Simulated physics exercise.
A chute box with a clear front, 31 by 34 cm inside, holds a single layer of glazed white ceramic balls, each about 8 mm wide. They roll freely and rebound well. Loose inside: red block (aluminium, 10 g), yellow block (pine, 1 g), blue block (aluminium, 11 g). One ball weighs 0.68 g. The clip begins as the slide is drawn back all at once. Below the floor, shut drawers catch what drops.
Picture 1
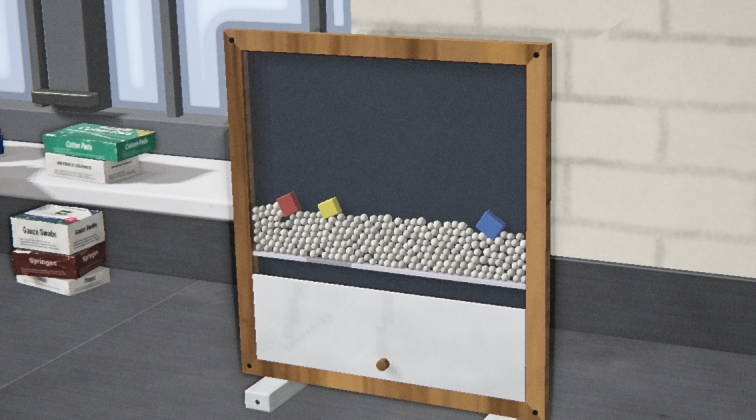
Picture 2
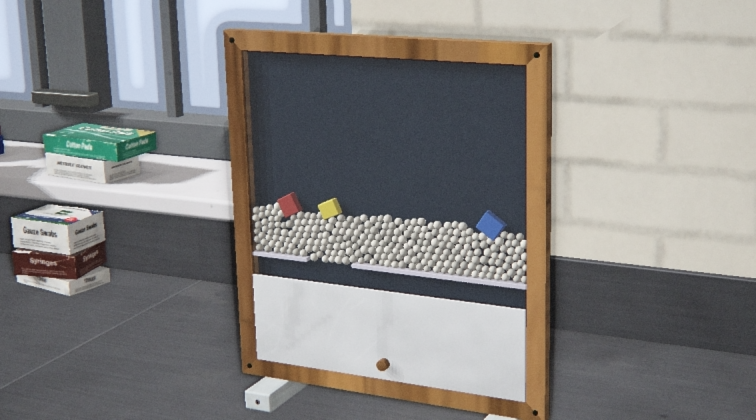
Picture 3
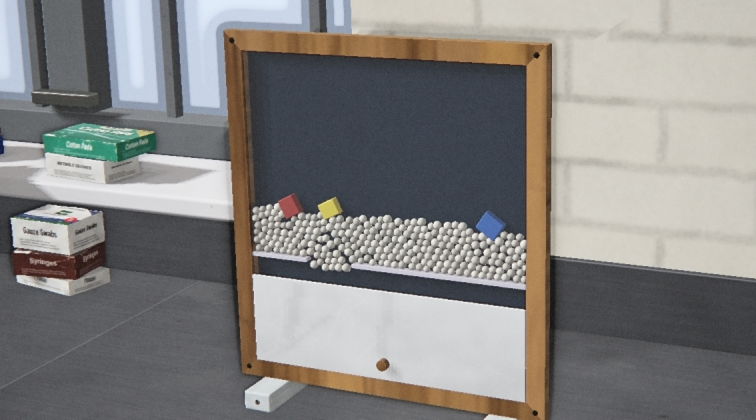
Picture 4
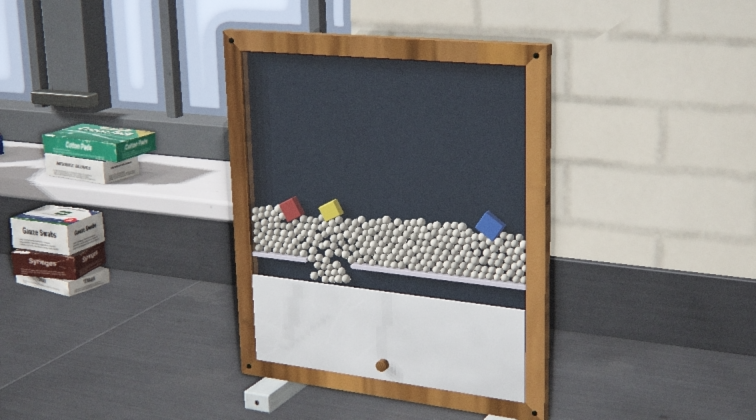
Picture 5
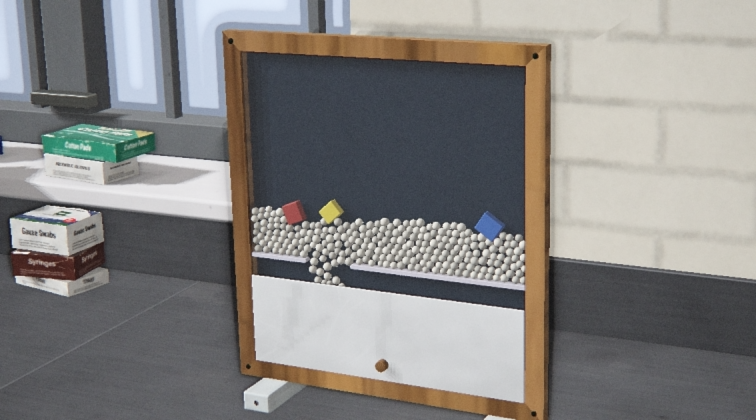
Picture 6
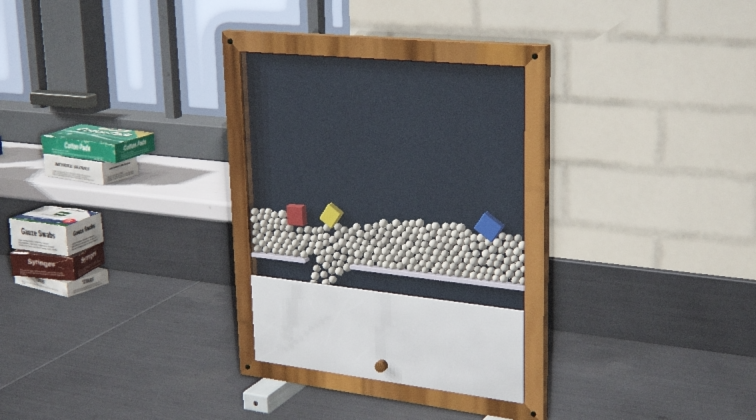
White balls drop through a gap that opens in the pale floor of a wood-framed, clear-fronted box, left of centre, while the red block tilts level and sinks slightly, the yellow block turns and dips, and the blue block barely changes. The blocks sit left to right on the balls, above a white lower panel. The steady view looks slightly down at a grey counter, with stacked cartons left and pale brick behind.
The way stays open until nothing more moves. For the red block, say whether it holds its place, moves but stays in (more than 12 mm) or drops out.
Red block drops out.
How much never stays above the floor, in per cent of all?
About 55 per cent.
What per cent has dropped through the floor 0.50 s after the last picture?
Roughly 40 per cent.
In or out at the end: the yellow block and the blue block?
Yellow block out, blue block in.
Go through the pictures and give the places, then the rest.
About 260 balls; balls' middle (383, 243); red block (289, 205) tilted 27°; yellow block (330, 208) tilted 25°; blue block (491, 226) tilted 34°; slide (305, 259) to (358, 265), in the first frame.
Balls' middle (383, 243); 0 out, in the second frame.
Balls' middle (383, 243); 6 out, in the third frame.
Balls' middle (382, 244); 13 out, in the fourth frame.
Balls' middle (390, 247); 18 out, in the fifth frame.
Balls' middle (390, 247); 26 out; red block (297, 215); yellow block (332, 216) tilted 55°; blue block (489, 227) tilted 34°, in the sixth frame.
Then, 0.15 s later than the last picture, 25 % are out; red block moved 7.0 cm tilted 40°; yellow block moved 8.1 cm tilted 78°; blue block moved 0.0 cm tilted 34°.
Then, 0.50 s later than the last picture, 40 % are out; red block below the floor; yellow block below the floor; blue block moved 0.2 cm tilted 32°.
Then, 1.20 s later than the last picture, 55 % are out; red block below the floor; yellow block below the floor; blue block moved 0.6 cm tilted 32°.
All still 3.2 s after it, 55 % are out; red block below the floor; yellow block below the floor; blue block moved 1.1 cm tilted 10°.
